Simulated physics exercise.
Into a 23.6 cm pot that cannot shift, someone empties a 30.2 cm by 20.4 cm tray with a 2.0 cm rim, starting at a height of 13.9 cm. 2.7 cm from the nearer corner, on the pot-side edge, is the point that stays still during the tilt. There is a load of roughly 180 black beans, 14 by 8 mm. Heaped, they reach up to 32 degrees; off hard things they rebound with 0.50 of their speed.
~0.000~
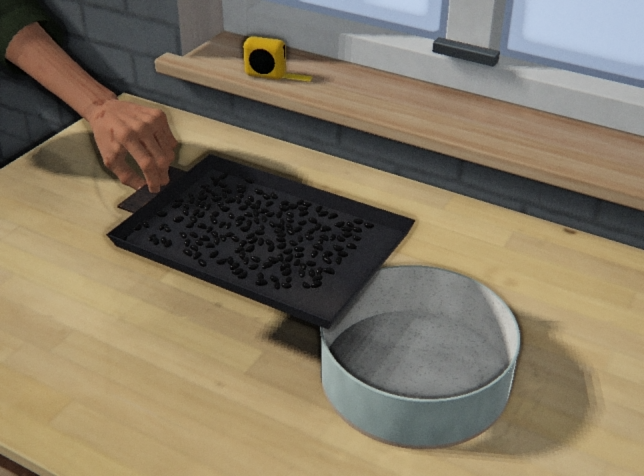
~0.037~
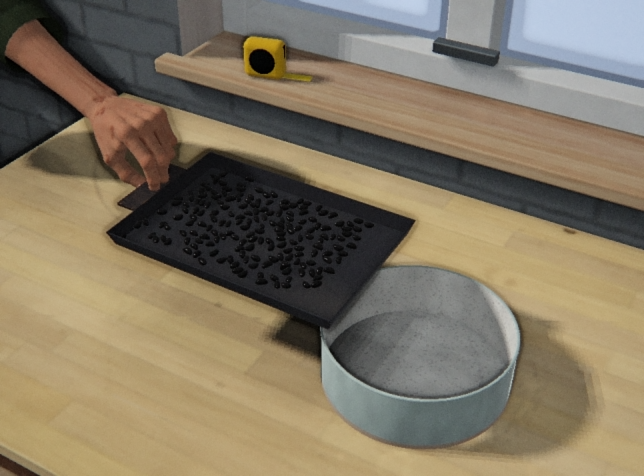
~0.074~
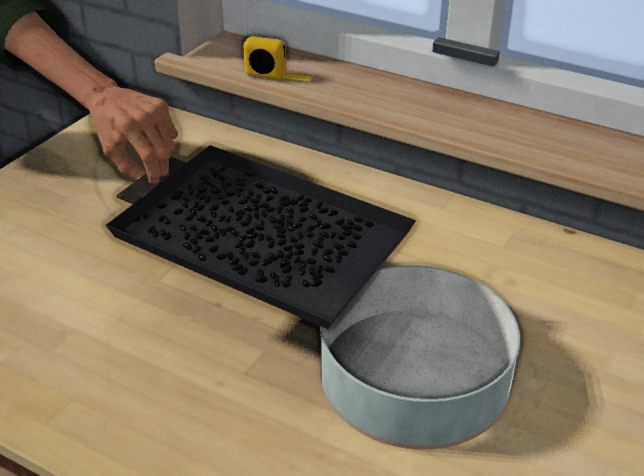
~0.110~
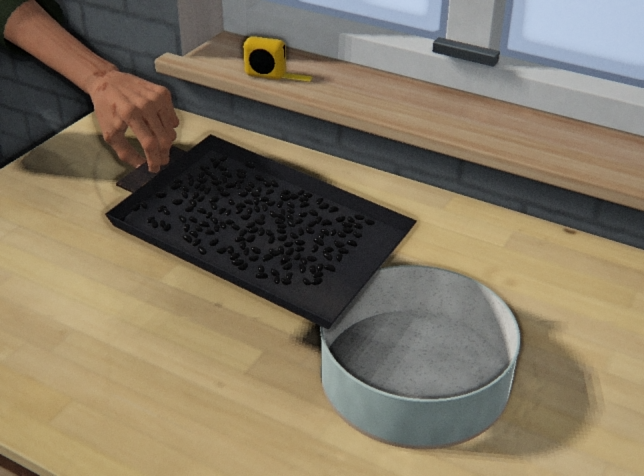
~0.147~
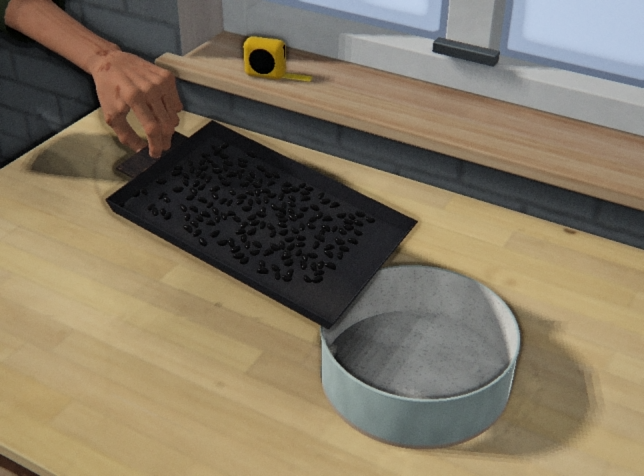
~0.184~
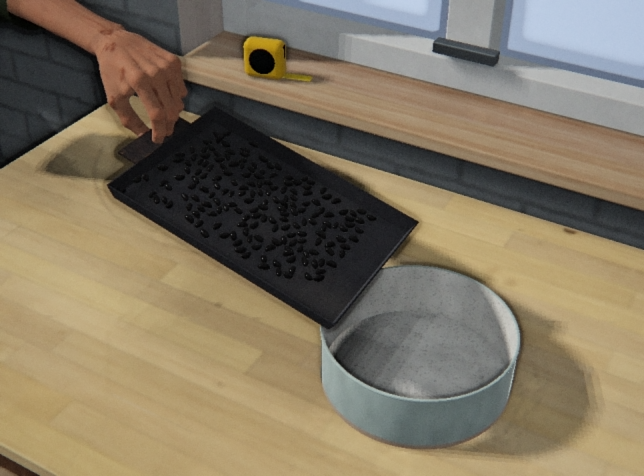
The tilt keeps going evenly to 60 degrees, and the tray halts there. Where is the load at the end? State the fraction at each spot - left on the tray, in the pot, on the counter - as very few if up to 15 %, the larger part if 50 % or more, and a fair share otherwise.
Left on the tray: A fair share. Pot: The larger part. Counter: Very few.
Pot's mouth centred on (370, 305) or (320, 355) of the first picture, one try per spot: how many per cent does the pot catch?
Around 55 per cent, then around 30 per cent.
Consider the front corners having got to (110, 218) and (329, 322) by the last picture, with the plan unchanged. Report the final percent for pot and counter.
Pot 0; counter 70.
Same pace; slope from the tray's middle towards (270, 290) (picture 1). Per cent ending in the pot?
About 0 per cent.
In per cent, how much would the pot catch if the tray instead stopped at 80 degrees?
Around 90 per cent, then.
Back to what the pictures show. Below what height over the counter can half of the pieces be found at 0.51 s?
About 20 cm.
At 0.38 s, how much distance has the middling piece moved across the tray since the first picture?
By then it sits near 2 cm from where it began.
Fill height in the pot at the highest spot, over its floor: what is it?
Roughly 1.5 centimetres.
Then, at 0.38 s, tilt 38 degrees; the tray holds 100 %, the pot 0 %.
After 0.51 s, tilt 54 degrees; the tray holds 100 %, the pot 0 %.
After 0.77 s, tilt 60 degrees; the tray holds 40 %, the pot 35 %.
By 2.0 s all is still; tray 30 %, pot 65 %, counter 0 %.
